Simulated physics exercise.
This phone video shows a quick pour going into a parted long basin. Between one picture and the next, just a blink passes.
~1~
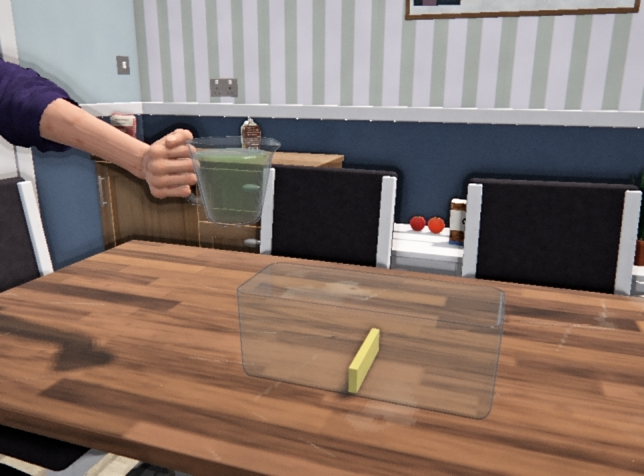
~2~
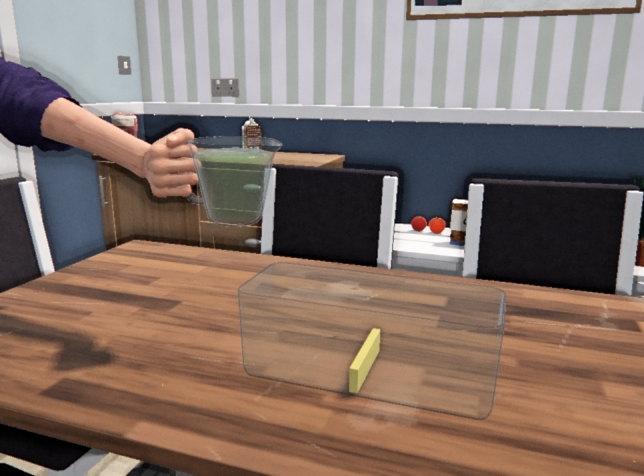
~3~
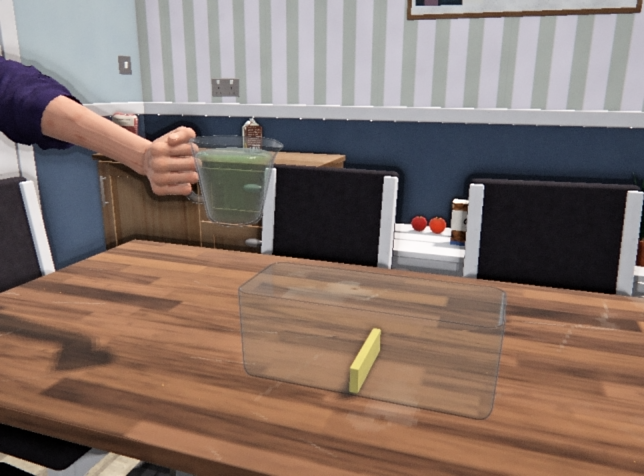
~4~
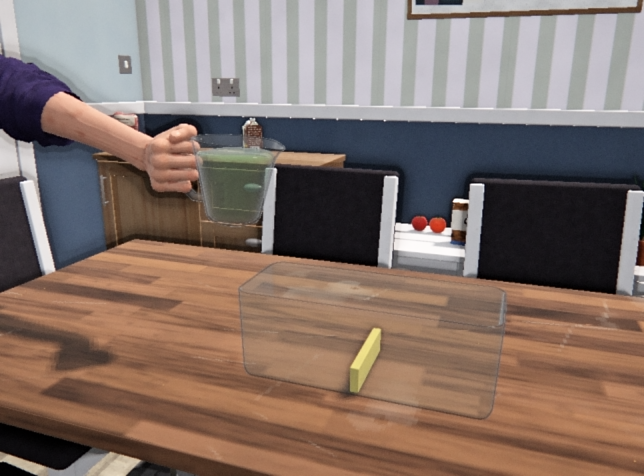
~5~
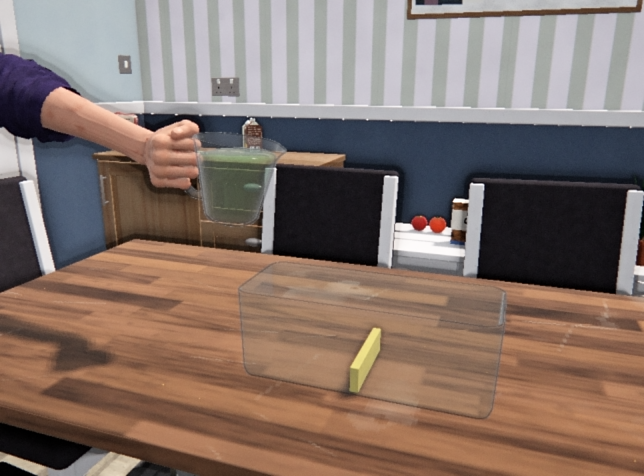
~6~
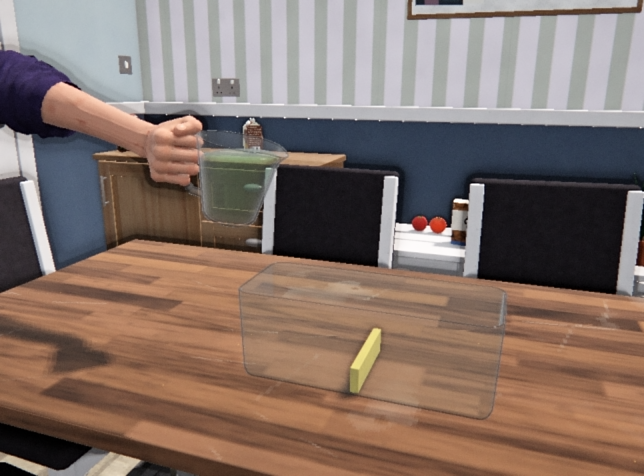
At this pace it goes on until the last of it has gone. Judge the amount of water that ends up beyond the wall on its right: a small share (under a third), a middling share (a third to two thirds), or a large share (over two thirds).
A small share.
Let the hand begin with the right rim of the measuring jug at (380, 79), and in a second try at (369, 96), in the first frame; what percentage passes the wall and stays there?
About 90 % the first time, about 95 % the second.
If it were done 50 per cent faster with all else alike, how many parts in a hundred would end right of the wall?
I'd say close to 10 per cent.
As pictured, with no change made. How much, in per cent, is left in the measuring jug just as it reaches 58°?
Around 75 in a hundred.
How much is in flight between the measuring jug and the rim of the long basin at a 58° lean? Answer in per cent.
That comes to near 15 percent.
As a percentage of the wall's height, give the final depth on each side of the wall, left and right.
I get 70 % for the left and 0 % for the right.
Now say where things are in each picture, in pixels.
Tilt 0°; pouring edge (279, 144); surface from (201, 151) to (271, 155); the long basin's rim runs from (255, 277) to (503, 309); the wall's top is at (365, 348), in the first frame.
Tilt 0°; pouring edge (281, 145); surface from (202, 151) to (271, 155), in the second frame.
Tilt 2°; pouring edge (282, 146); surface from (203, 151) to (272, 156), in the third frame.
Tilt 4°; pouring edge (284, 148); surface from (205, 150) to (274, 156), in the fourth frame.
Tilt 8°; pouring edge (285, 151); surface from (207, 151) to (276, 156), in the fifth frame.
Tilt 12°; pouring edge (288, 156); surface from (208, 153) to (281, 157), in the sixth frame.
A moment on, the measuring jug is tipped part way and 74 per cent is still to pour, 9 is left of the wall and 0 right of it.
Next, the measuring jug is tipped on its side and 22 per cent is still to pour, 60 is left of the wall and 2 right of it.
Then the measuring jug is tipped on its side and 1 per cent is still to pour, 91 is left of the wall and 6 right of it.
Later the measuring jug is tipped on its side and 0 per cent is still to pour, 92 is left of the wall and 7 right of it.
Finally, 92 per cent lies left of the wall, 7 right of it and 1 outside.
